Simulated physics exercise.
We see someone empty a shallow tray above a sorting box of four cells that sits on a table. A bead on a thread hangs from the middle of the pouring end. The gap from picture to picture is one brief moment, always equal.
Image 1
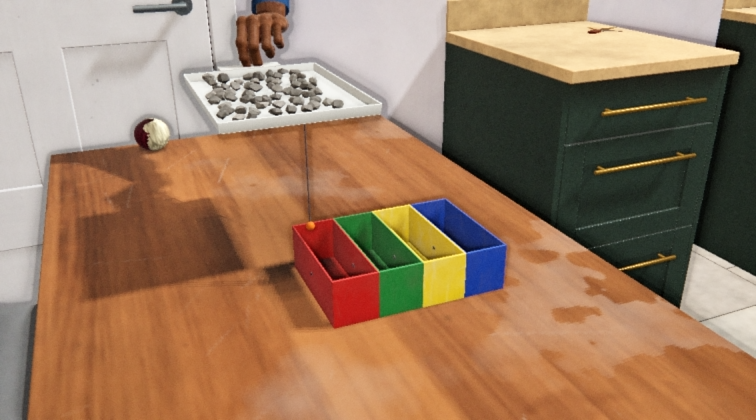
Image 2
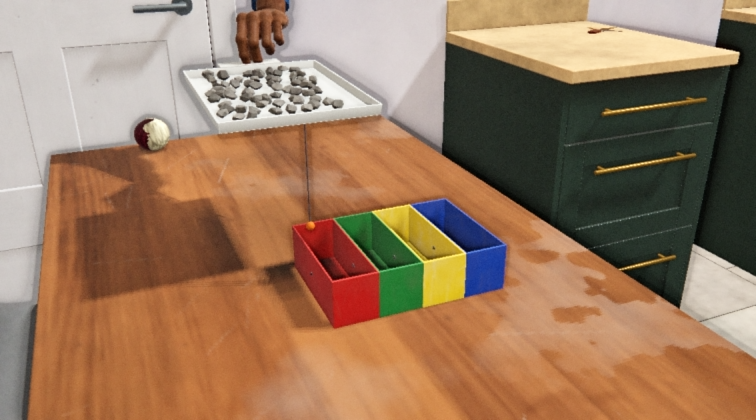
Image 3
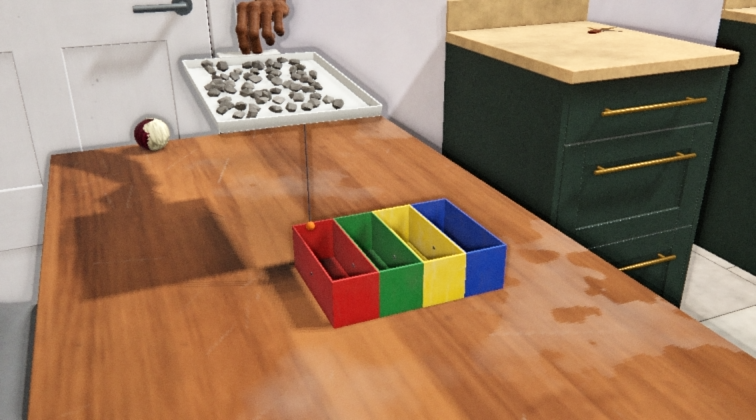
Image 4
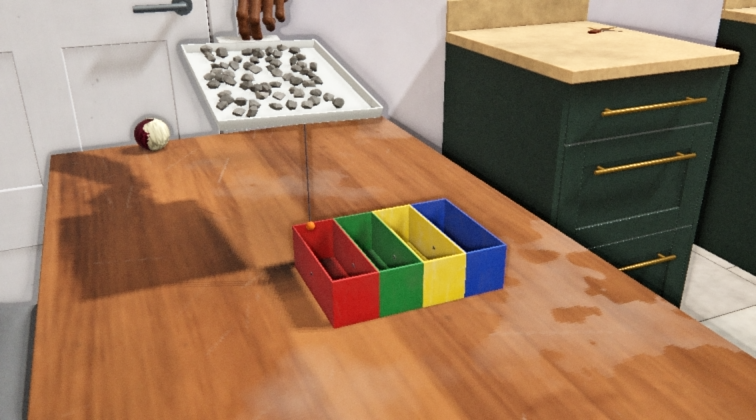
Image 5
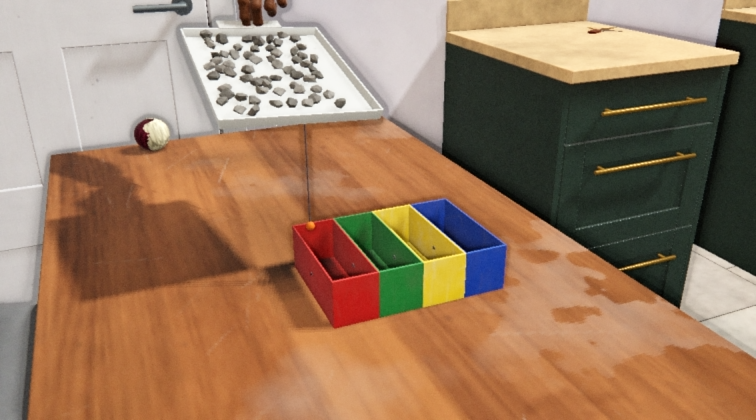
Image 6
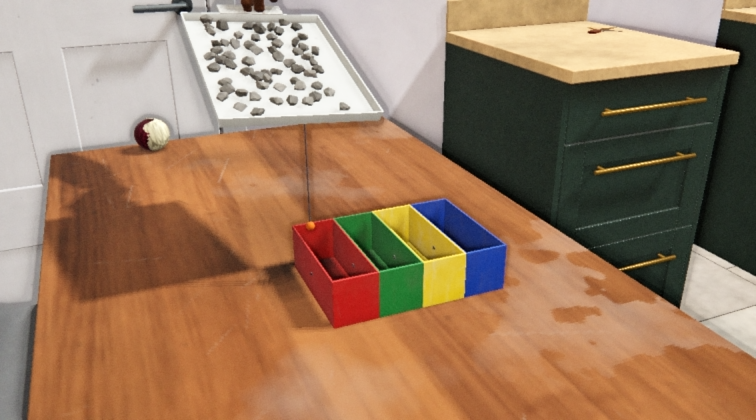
A hand raised the far end of a white tray of gray gravel until it sloped toward the viewer, and a few bits shifted, while the red, green, yellow and blue box stayed still on the wooden table.
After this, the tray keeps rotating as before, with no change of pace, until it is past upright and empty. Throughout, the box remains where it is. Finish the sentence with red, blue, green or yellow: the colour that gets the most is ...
... Green.
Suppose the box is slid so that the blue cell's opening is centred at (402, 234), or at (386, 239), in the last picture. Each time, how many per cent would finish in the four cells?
Some 90 percent, followed by some 90 percent.
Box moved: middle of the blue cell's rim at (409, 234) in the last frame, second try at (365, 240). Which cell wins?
The yellow one, then the cell in blue.
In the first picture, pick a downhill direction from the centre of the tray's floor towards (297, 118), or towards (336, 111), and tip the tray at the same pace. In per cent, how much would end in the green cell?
Lab note: Case 1 near 10 %, case 2 near 50 %.
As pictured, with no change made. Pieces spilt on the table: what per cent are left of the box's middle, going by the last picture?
About 80 %.
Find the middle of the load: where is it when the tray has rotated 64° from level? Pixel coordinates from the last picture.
I'd put it at about (329, 104).
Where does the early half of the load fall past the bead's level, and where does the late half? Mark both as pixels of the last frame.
I'd say around (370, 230) at first, then around (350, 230).
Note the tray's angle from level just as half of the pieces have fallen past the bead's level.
About 85 degrees.
Soon after the last picture, tray tipped steeply; nearly all on the tray; a small part falling or outside the box.
A little later, tray tipped past a quarter turn; about a quarter on the tray; about a third in the green cell; about a quarter in the red cell; a small part in the yellow cell; about a quarter falling or outside the box.
Later still, tray tipped past a quarter turn; about half in the green cell; about a quarter in the red cell; about a quarter in the yellow cell; about a quarter falling or outside the box.
At rest, tray tipped past a quarter turn; about half in the green cell; about a quarter in the red cell; about a quarter in the yellow cell; none in the blue cell; about a quarter outside the box.
